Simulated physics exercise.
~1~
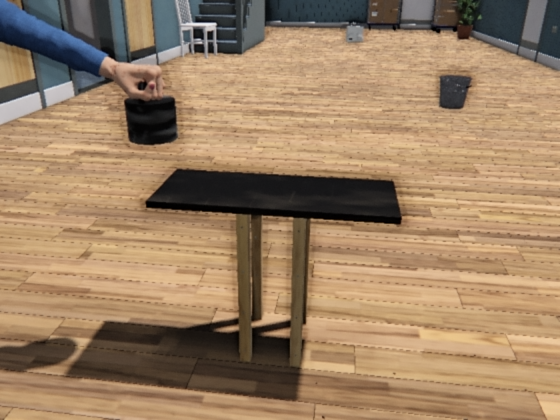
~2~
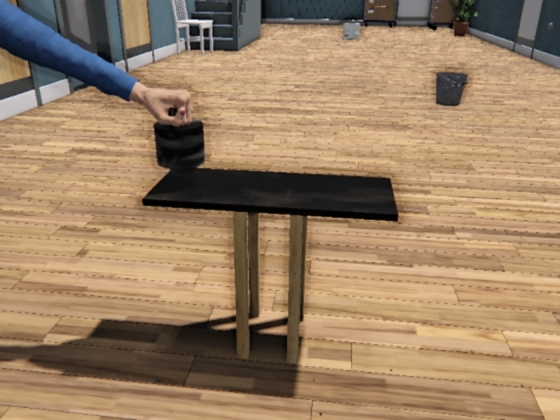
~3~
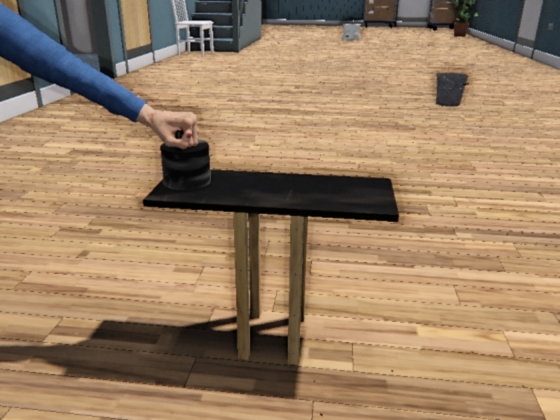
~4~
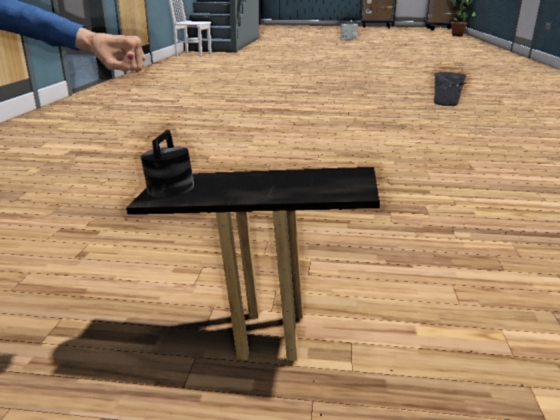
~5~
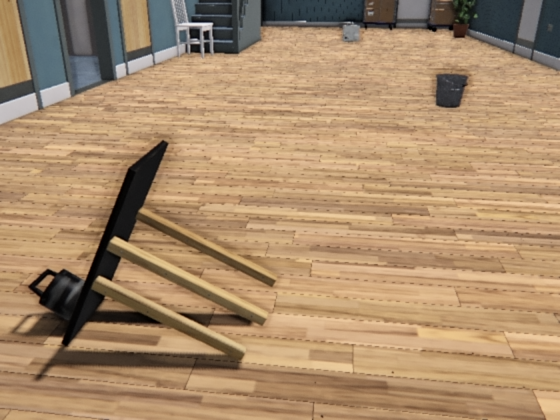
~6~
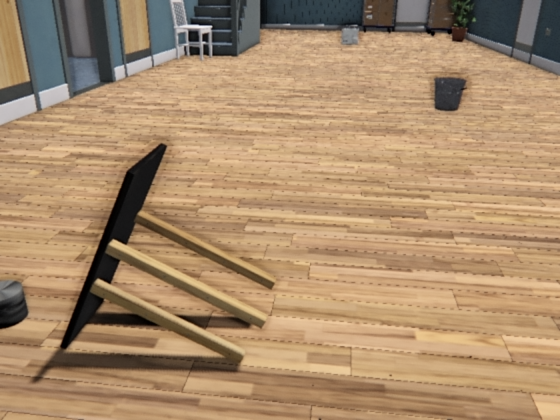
In a wide room with a wooden floor, a hand lowered a dark handled object onto the left end of a narrow black-topped stand and let go, and the stand tipped over to the left, the object ending up on the floor beside it.
